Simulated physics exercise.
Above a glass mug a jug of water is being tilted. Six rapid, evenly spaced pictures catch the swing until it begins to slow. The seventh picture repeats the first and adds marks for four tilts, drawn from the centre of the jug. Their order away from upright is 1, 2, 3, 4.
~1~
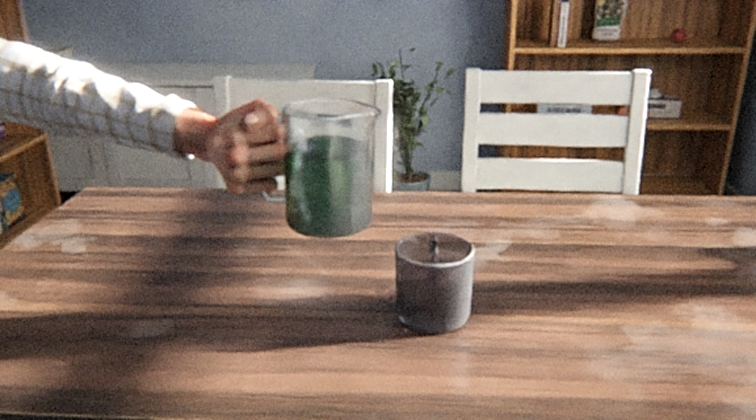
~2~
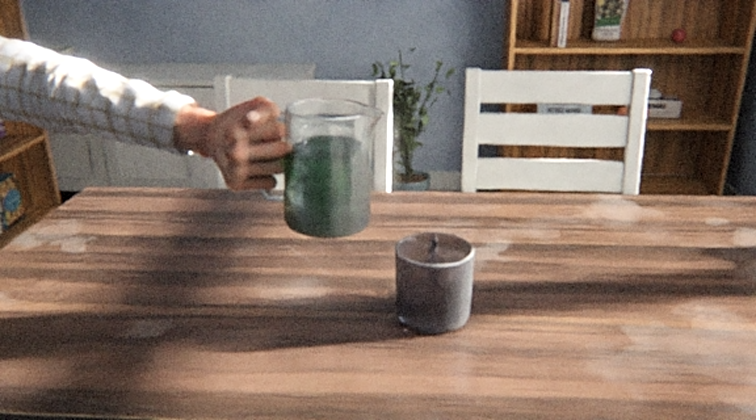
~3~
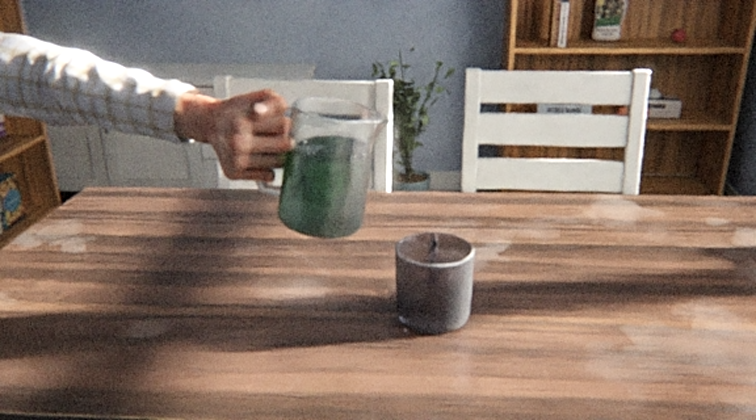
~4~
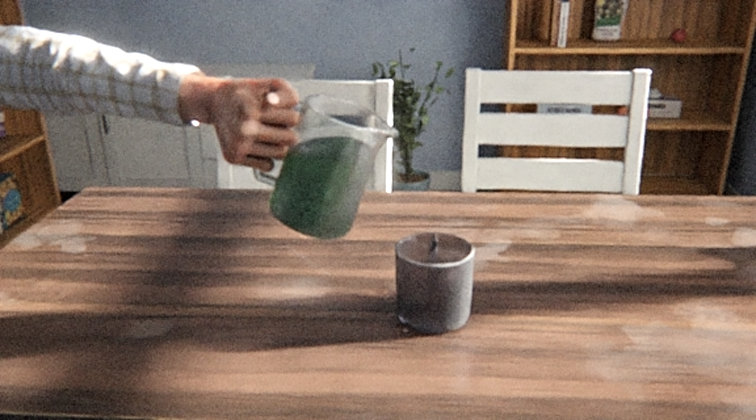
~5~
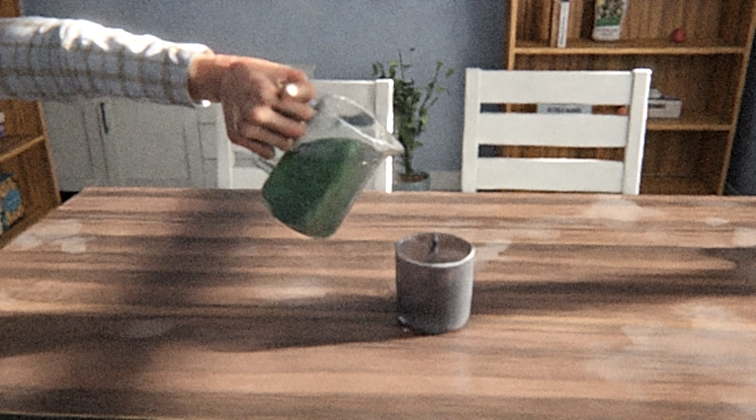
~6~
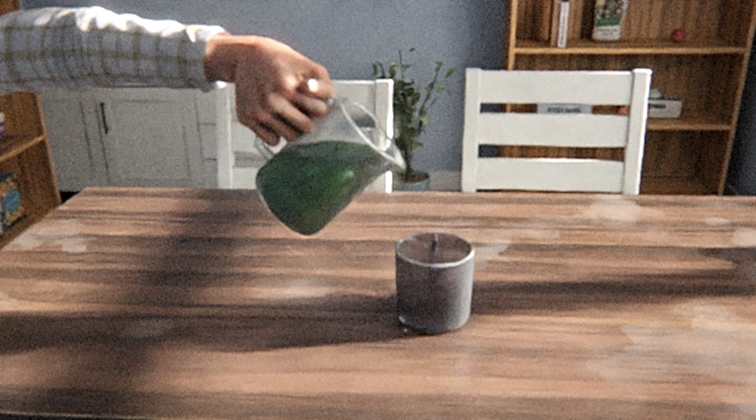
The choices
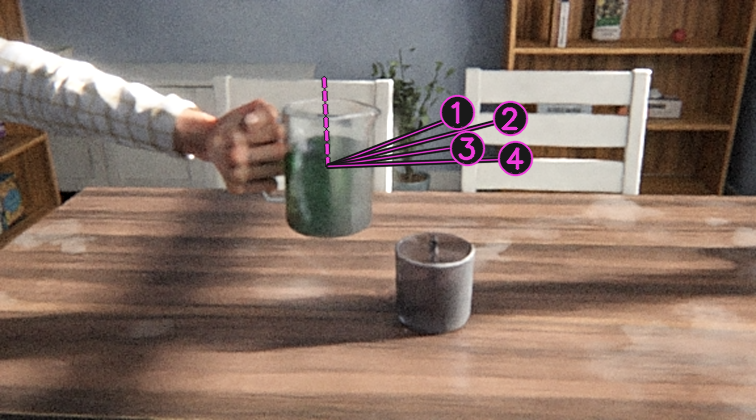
At the start, a hand in a checked sleeve holds a clear jug of green liquid upright above a wooden table, to the left of a small grey container. The hand then rises slightly and tilts the jug steadily rightward, the liquid shifting toward the lip, with none leaving it.
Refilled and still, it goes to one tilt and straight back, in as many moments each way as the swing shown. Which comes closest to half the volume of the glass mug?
The best line is 2.
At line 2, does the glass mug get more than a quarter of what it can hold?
Yes.
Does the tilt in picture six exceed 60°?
No.
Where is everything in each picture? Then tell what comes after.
Upright, lip at (380, 111); rim of the glass mug round (434, 248); nothing has left yet.
Tipped about 2°, lip at (382, 114); nothing has left yet.
Tipped about 9°, lip at (389, 121); nothing has left yet.
Tipped about 20°, lip at (396, 133); nothing has left yet.
Tipped about 33°, lip at (402, 150); nothing has left yet.
Tipped about 47°, lip at (405, 167); nothing has left yet.
On the marked copy, 1 at (442, 122); 2 at (494, 122); 3 at (449, 148); 4 at (498, 159).
If 1 is chosen, the glass mug ends with about 36 % of what it can hold.
If 2 is chosen, the glass mug ends with about 50 % of what it can hold.
If 3 is chosen, the glass mug ends with about 63 % of what it can hold.
If 4 is chosen, the glass mug ends with about 73 % of what it can hold; 6 % of the water is spilt.
